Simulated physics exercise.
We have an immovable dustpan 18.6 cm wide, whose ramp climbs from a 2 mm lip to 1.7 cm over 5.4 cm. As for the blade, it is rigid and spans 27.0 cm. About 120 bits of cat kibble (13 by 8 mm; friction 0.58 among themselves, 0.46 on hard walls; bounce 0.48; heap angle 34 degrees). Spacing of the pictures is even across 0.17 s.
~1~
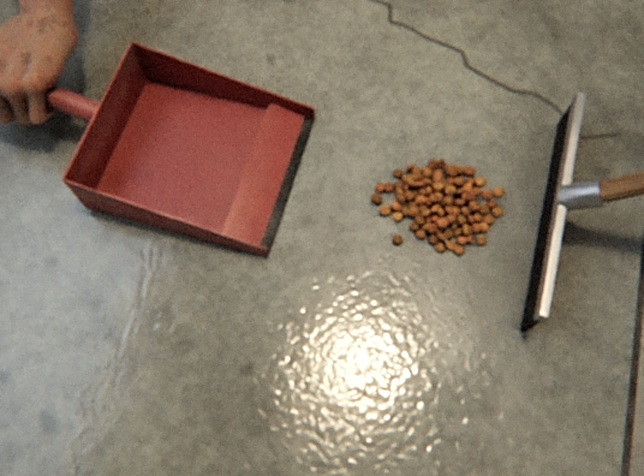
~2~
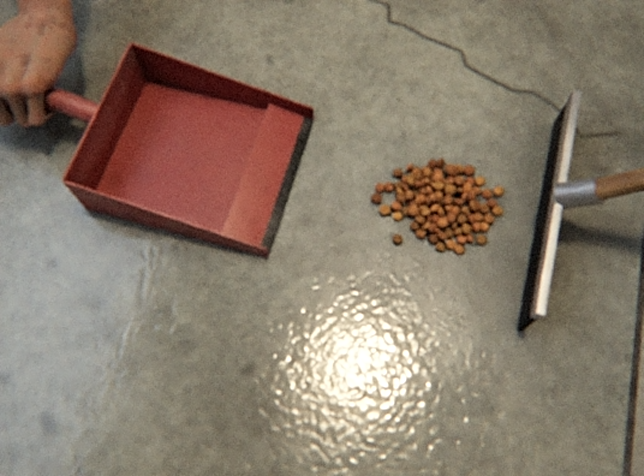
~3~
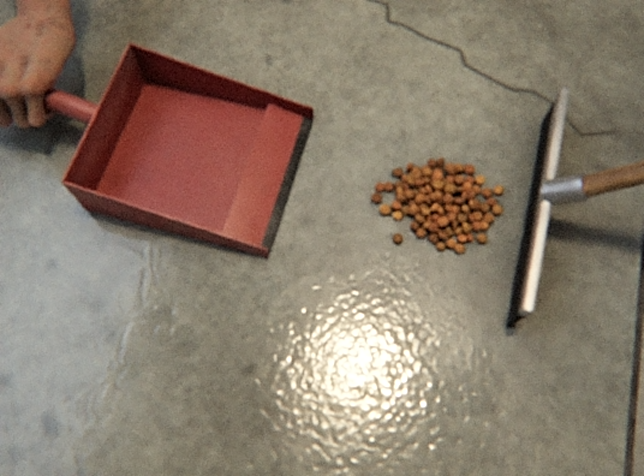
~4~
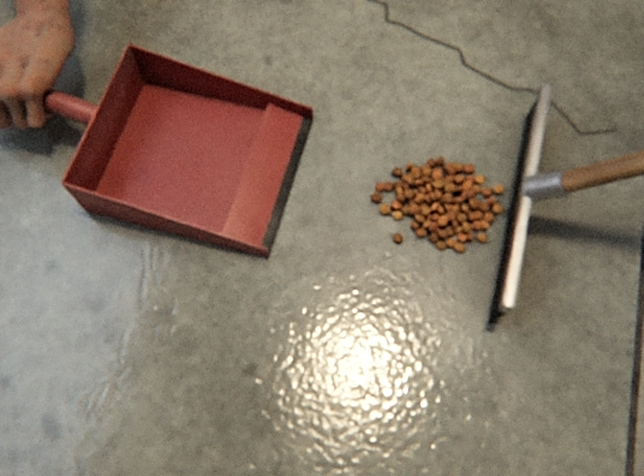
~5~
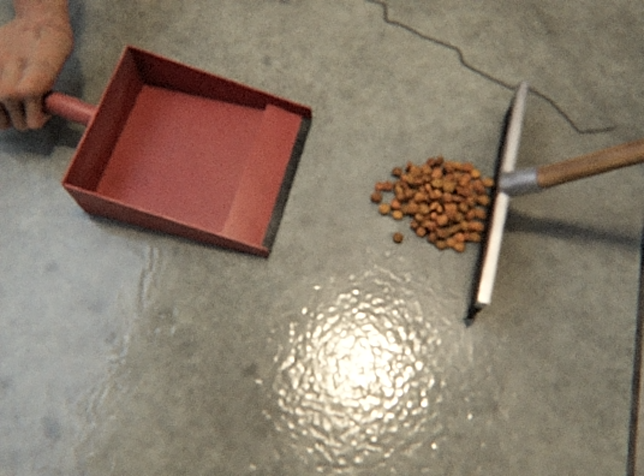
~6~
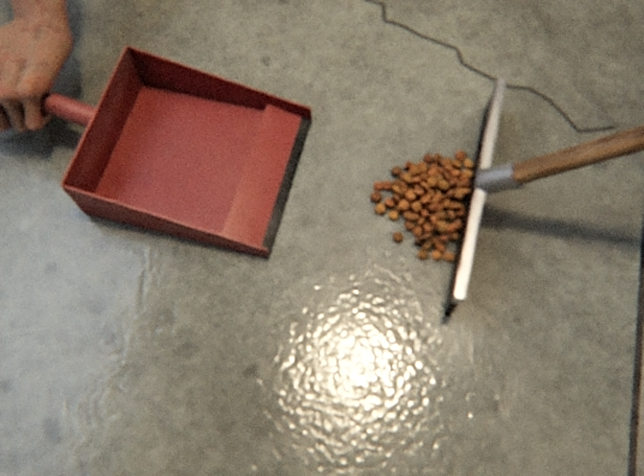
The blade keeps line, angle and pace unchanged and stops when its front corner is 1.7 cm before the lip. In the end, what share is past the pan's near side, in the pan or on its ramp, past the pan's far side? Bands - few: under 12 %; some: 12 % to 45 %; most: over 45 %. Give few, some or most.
Near side: Few, pan: Most, far side: Few.
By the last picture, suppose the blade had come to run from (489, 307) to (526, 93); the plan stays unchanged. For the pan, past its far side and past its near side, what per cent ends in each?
Per cent by place - pan 50, far side 5, near side 5.
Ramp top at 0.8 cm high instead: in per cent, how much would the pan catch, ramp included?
65 %.
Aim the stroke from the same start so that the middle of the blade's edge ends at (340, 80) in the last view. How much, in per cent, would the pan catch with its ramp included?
I'd expect around 25 per cent.
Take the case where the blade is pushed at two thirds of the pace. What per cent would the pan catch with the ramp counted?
Then roughly 45 per cent.
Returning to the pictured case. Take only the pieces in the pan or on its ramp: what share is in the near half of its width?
Something like 40 in a hundred.
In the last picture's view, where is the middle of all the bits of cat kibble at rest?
I'd put it at about (283, 174).
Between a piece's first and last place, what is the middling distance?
Median shift: Approx. 18 cm.
Then, 0.14 s after the last picture, middle of the blade 11 cm from the lip; 0 % over the lip, far side 5 %, near side 0 %.
Then, 0.23 s after the last picture, middle of the blade 4 cm from the lip; 5 % over the lip, far side 5 %, near side 5 %.
Then, 0.46 s after the last picture, middle of the blade 2 cm from the lip; 60 % over the lip, far side 5 %, near side 5 %.
In the end, near side 5 %, pan 60 %, far side 5 %, in front of the lip or behind the blade 35 %.
